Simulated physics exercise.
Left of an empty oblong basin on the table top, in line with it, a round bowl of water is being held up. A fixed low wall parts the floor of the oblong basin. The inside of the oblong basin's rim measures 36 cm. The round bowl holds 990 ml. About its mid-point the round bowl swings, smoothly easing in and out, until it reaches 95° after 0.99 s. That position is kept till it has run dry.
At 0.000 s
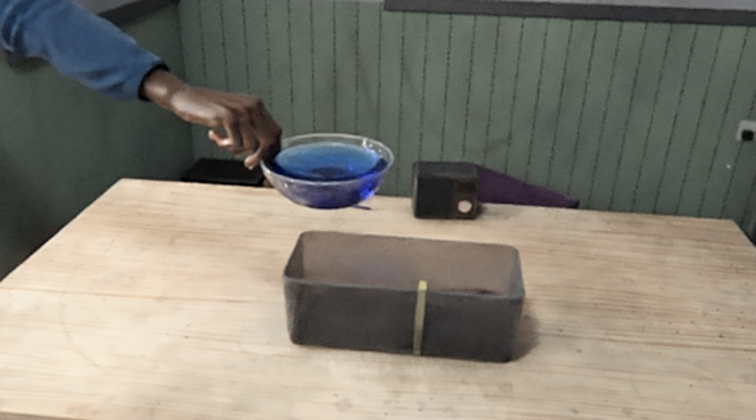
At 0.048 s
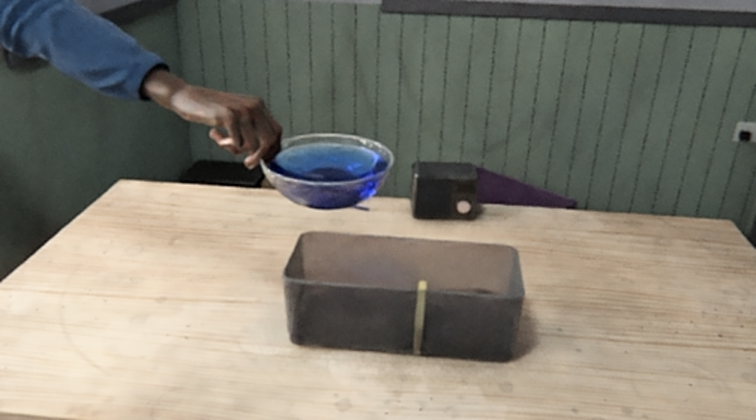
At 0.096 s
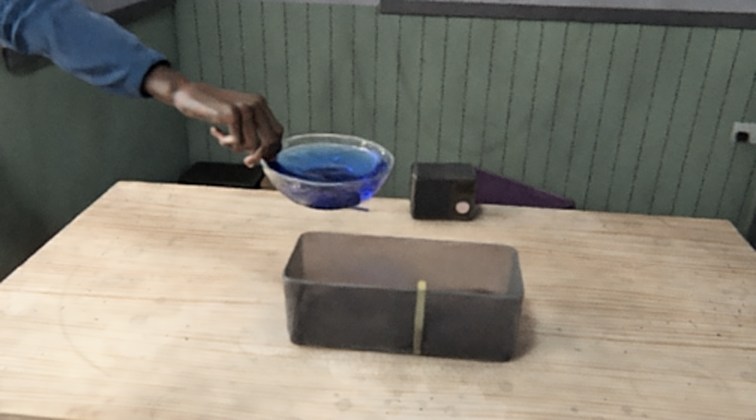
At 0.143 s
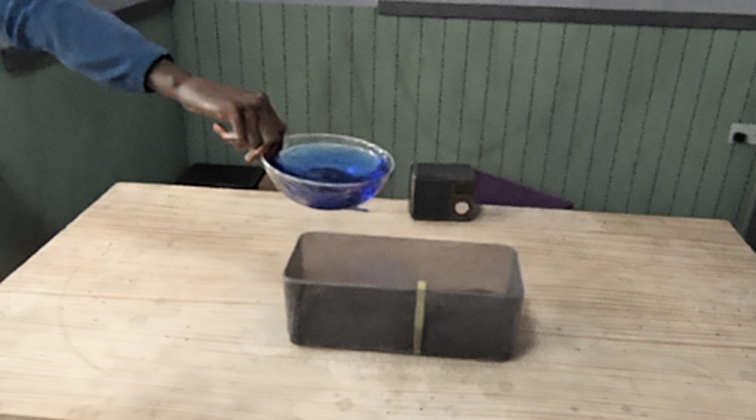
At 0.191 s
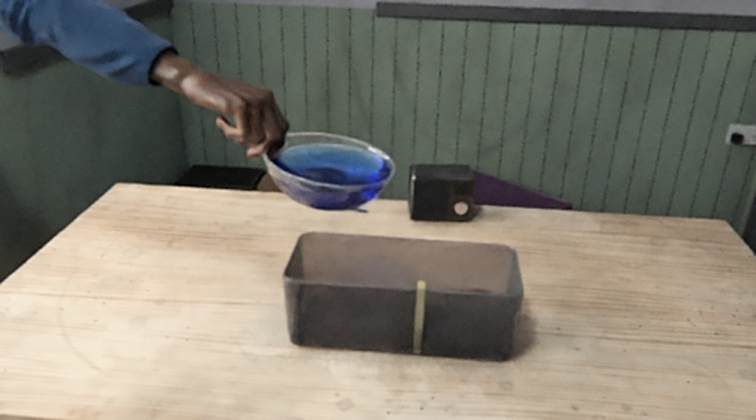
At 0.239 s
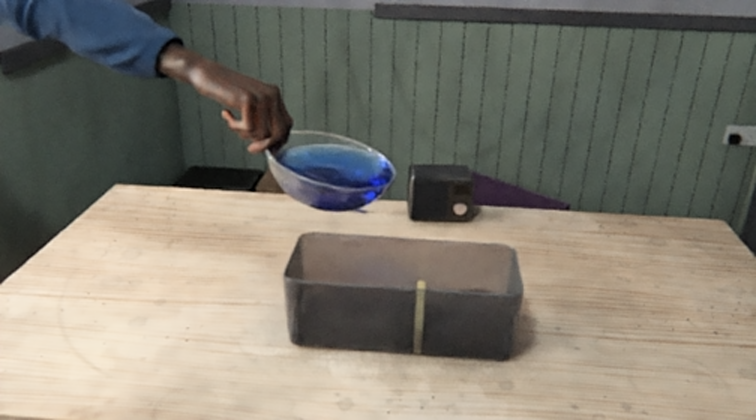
A clear round bowl of bright blue water is held up by a hand in a blue sleeve over a pale wooden table, seen from the front and slightly above in a green-panelled room. Below it sits an empty dark oblong basin with a yellowish vertical strip, a small black box and something purple behind. The hand slowly tilts the bowl rightward, gently gathering pace, while the camera stays practically still.
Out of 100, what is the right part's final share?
About 55 out of 100.
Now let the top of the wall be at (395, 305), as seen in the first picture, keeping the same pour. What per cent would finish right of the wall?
75 per cent.
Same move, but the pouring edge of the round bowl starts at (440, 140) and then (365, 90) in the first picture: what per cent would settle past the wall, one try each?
75 and 45 %.
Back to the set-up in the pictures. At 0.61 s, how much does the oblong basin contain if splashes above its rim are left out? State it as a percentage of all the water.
Roughly 30 percent of it.
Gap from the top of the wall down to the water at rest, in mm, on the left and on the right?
Looks like roughly 26 mm on the left and roughly 14 mm on the right.
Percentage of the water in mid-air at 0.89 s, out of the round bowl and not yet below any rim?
Close to 3 in every hundred parts.
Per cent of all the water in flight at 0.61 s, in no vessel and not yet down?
Some 44 % is the figure.
After 0.61 s the tilt is 65° and 26 per cent is still to pour, 3 is left of the wall and 28 right of it.
After 0.89 s the tilt is 93° and 0 per cent is still to pour, 37 is left of the wall and 56 right of it.
After 1.18 s the tilt is 95° and 0 per cent is still to pour, 40 is left of the wall and 56 right of it.
After 1.49 s the tilt is 95° and 0 per cent is still to pour, 40 is left of the wall and 55 right of it.
In the end 40 per cent lies left of the wall, 55 right of it and 4 outside.
